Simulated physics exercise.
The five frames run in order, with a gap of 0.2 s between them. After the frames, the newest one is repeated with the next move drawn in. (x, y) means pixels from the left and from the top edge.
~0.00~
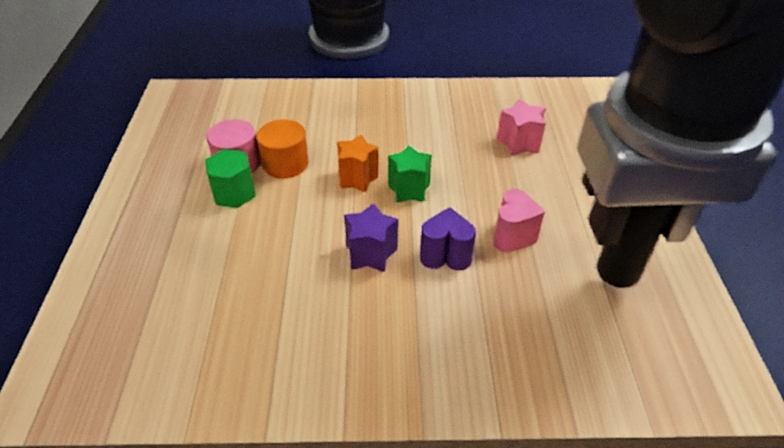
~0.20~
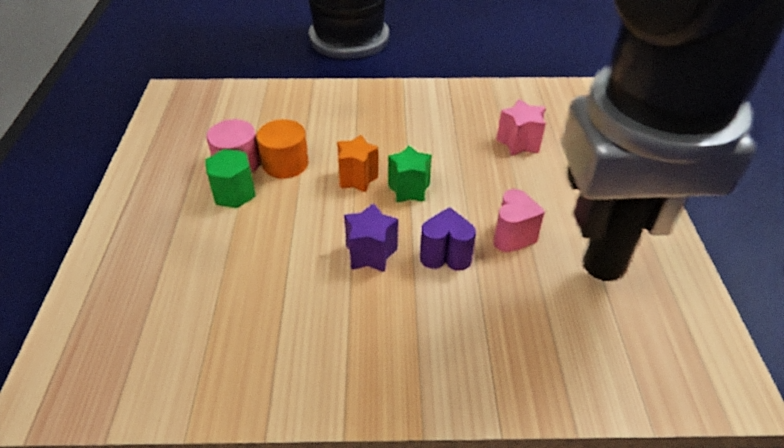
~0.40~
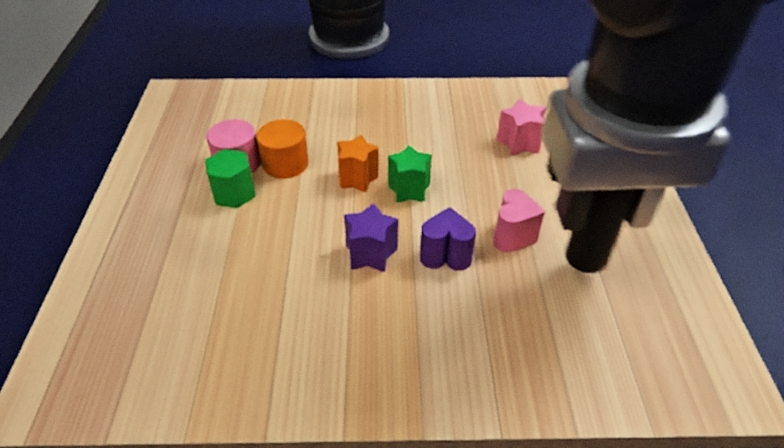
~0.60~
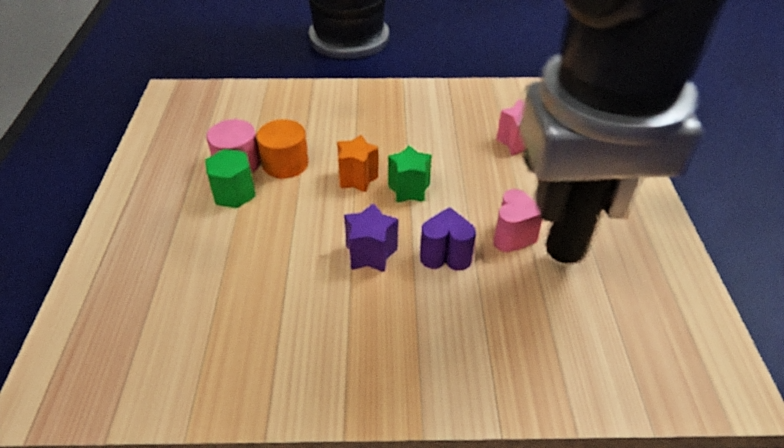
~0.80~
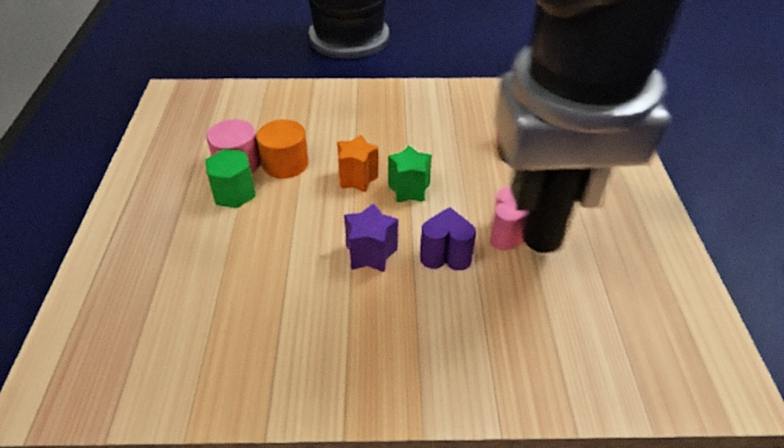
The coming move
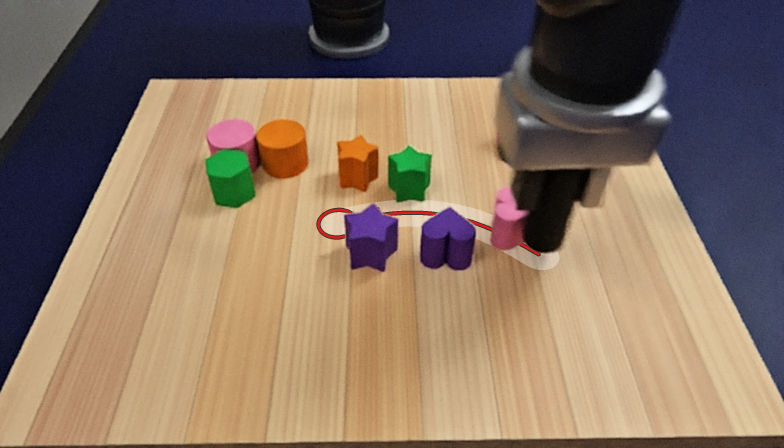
A black and grey robot arm reaches down over the right side of a pale wooden board on a dark blue surface, viewed from above at an angle. Pink and orange cylinders and a green hexagon sit at left, orange, green and purple stars and a purple heart near the middle, and a pink star and heart at right. The arm slides steadily left, its dark tip reaching the pink heart, which shifts slightly left, while the camera stays still.
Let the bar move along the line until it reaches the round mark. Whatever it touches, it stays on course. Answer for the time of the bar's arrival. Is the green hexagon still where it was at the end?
Yes, that is what happens.
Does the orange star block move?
Yes, it checks out.
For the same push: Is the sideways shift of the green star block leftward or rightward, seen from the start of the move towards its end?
It moves off to the right.
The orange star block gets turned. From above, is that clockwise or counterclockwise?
The sense of turning is anti-clockwise.
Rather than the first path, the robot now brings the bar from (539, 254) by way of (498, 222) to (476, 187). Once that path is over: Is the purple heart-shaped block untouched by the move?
Yes
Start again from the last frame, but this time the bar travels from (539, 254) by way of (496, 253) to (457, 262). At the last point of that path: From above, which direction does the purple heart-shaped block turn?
Spins clockwise.
The drawn path runs from (539, 254) over (475, 223) and (406, 213) to (338, 223).
What follows on the original path. One third of the way, bar (477, 209); pink heart-shaped block (450, 175).
Two thirds of the way, bar (407, 198); orange star block (348, 142), turned 45° anticlockwise; green star block (384, 142); pink heart-shaped block (405, 158), turned 30° clockwise.
At the end, bar (337, 209); green hexagon not moved; orange star block (348, 142), turned 45° anticlockwise; green star block (384, 142); pink heart-shaped block (405, 158), turned 30° clockwise.
